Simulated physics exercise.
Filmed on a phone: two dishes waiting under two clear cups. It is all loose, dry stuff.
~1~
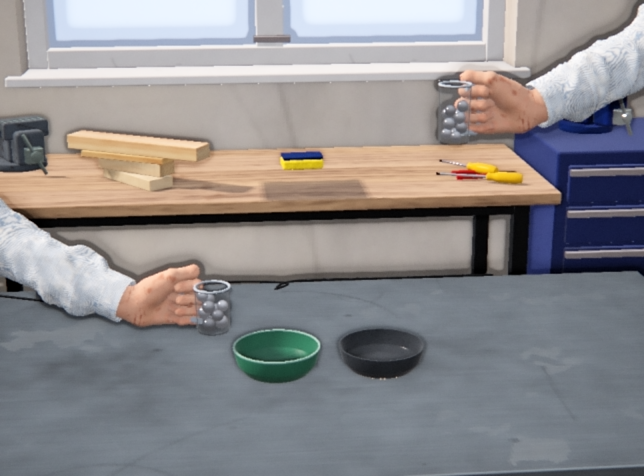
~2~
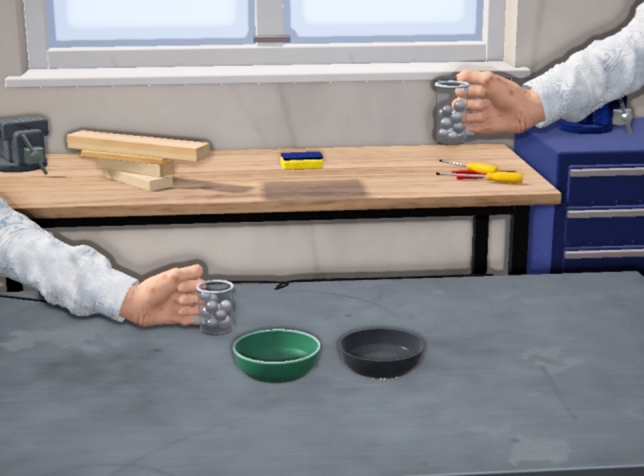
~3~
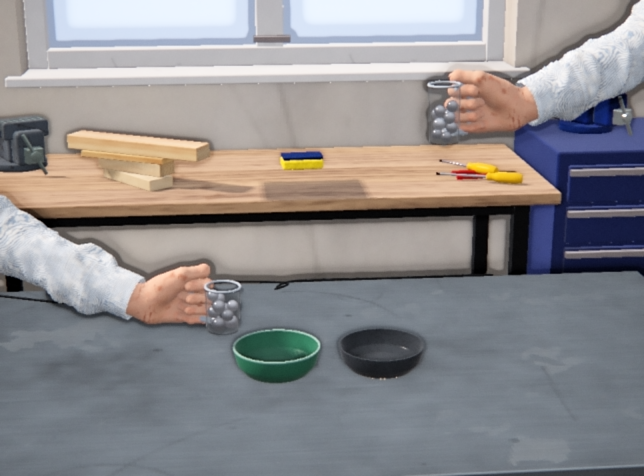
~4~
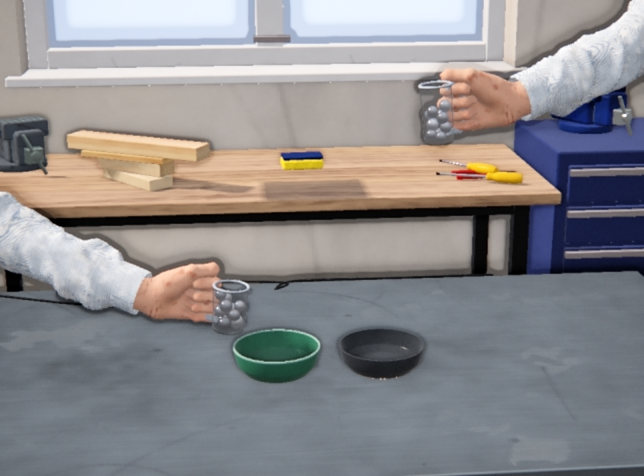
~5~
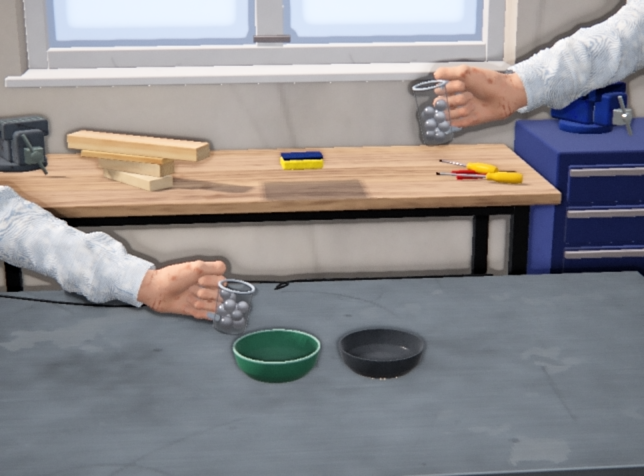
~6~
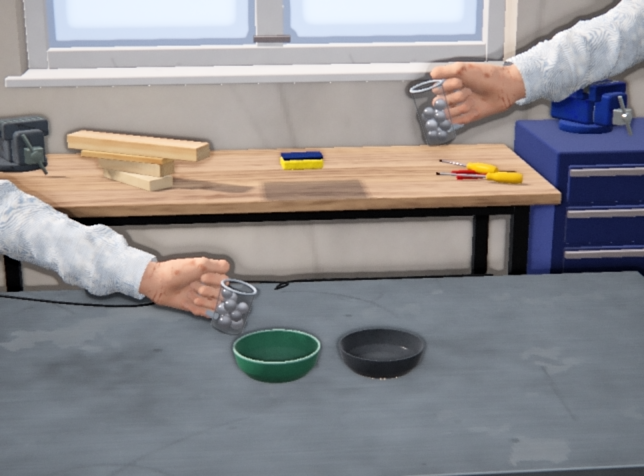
Two hands holding clear cups of steel balls, easing them inward above green and black dishes, then tilting both cups slightly.
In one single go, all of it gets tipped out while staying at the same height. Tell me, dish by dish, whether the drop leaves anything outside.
Left dish: Nothing outside; right dish: Some pieces outside.
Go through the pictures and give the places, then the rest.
Left dish near (279, 366), empty; left cup near (213, 308), holding steel balls, just above its dish; right dish near (388, 364), empty; right cup near (455, 113), holding steel balls, high above its dish, in the first picture.
Left cup near (216, 308), upright; right cup near (451, 113), upright, in the second picture.
Left cup near (223, 308), upright; right cup near (444, 114), upright, in the third picture.
Left cup near (230, 308), tipped 6°; right cup near (437, 114), tipped 6°, in the fourth picture.
Left cup near (233, 308), tipped 11°; right cup near (434, 114), tipped 11°, in the fifth picture.
Left dish near (279, 366); left cup near (233, 308), tipped 18°; right dish near (388, 364); right cup near (434, 114), tipped 18°, in the sixth picture.
Then, 0.44 s on from there, left, the whole lot still in the cup; right, the whole lot still in the cup.
Then, 0.90 s on from there, left, the whole lot still in the cup; right, the whole lot still in the cup.
Then, 1.45 s on from there, left, the whole lot in the dish; right, near a quarter in the dish, the bulk in the air.
In the end, left, the whole lot in the dish, none at all outside the dish; right, near a quarter in the dish, the bulk outside the dish.
